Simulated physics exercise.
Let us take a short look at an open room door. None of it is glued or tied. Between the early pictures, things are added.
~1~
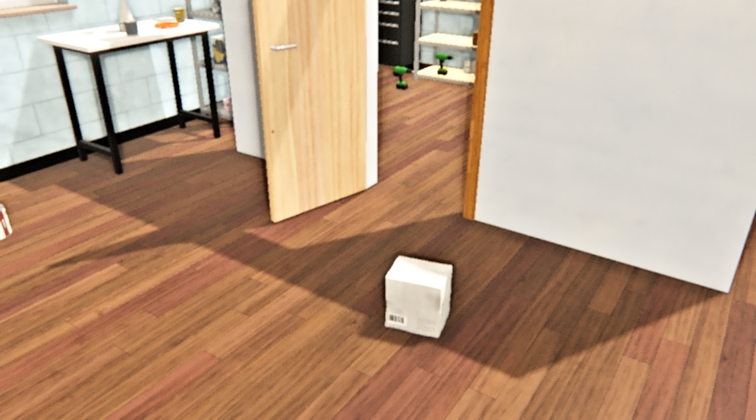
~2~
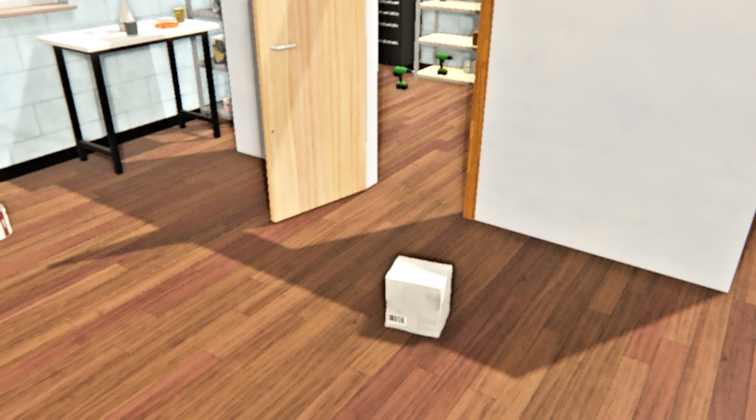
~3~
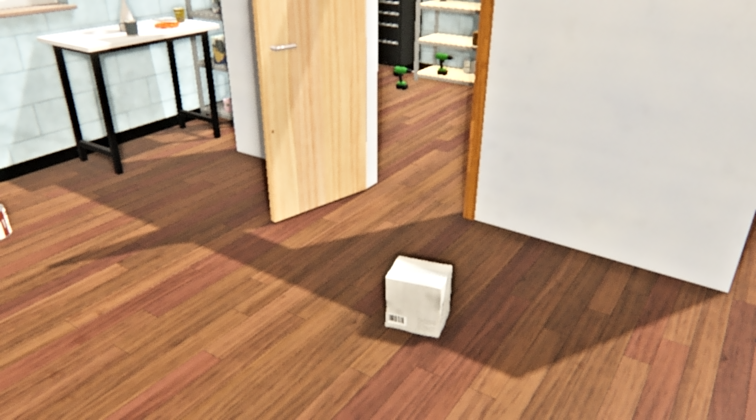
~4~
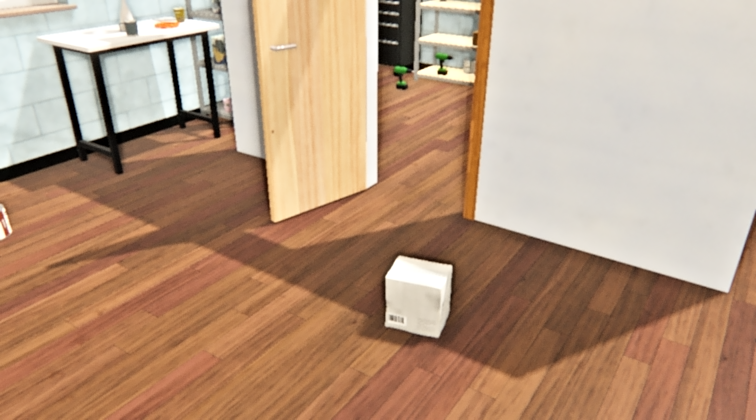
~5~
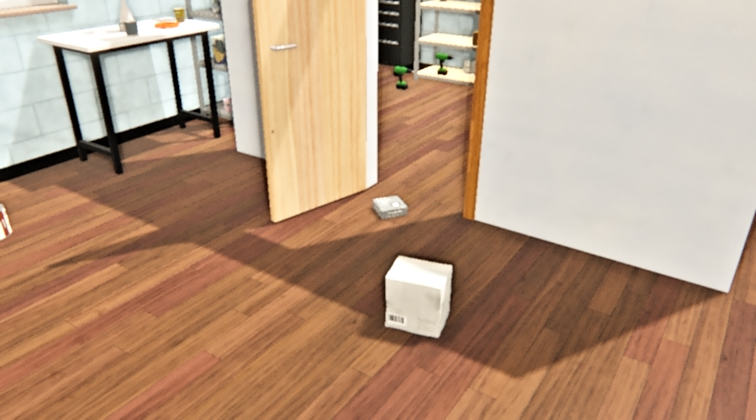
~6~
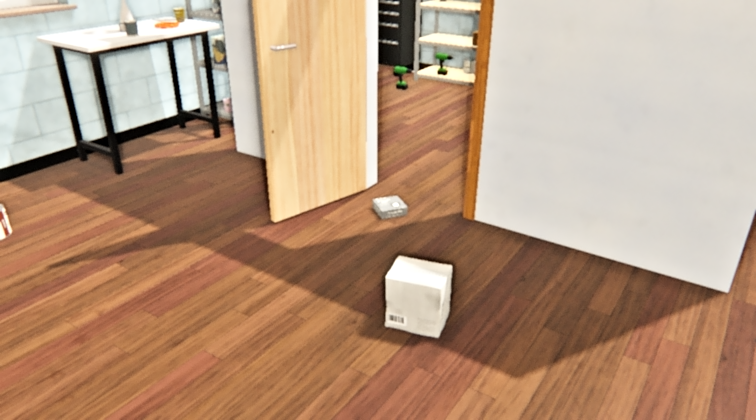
A pale wooden door stands wide open in a room with a reddish-brown plank floor, seen from slightly above, with a white wall at right and shelving beyond the doorway. A white box sits on the floor just right of centre, and a white-topped table with black legs stands at upper left. The camera and door stay still, and a small grey packet abruptly appears behind the box.
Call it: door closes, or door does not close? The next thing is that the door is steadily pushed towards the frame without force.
Door closes.
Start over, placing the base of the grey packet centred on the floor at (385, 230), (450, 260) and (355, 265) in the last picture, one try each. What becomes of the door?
So on try one it is halted early, on try two it completes its arc, and on try three it completes its arc.
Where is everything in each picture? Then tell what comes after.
Door wide open and still; white box (418, 296), in the first frame.
Door wide open and still; white box (418, 296), in the second frame.
Door wide open and still; white box (418, 296), in the third frame.
Door wide open and still; white box (418, 296), in the fourth frame.
Door wide open and still; white box (418, 296), in the fifth frame.
Door wide open and still; grey packet (390, 207); white box (418, 296), in the sixth frame.
Then, 1.40 s on from there, open by 51°.
Then, 1.90 s on from there, open by 23°; grey packet shifted about its own width near (411, 203).
In the end, open by 0°; moved from the start, grey packet; white box unmoved. At the end, from the last picture's camera, grey packet near (427, 193).
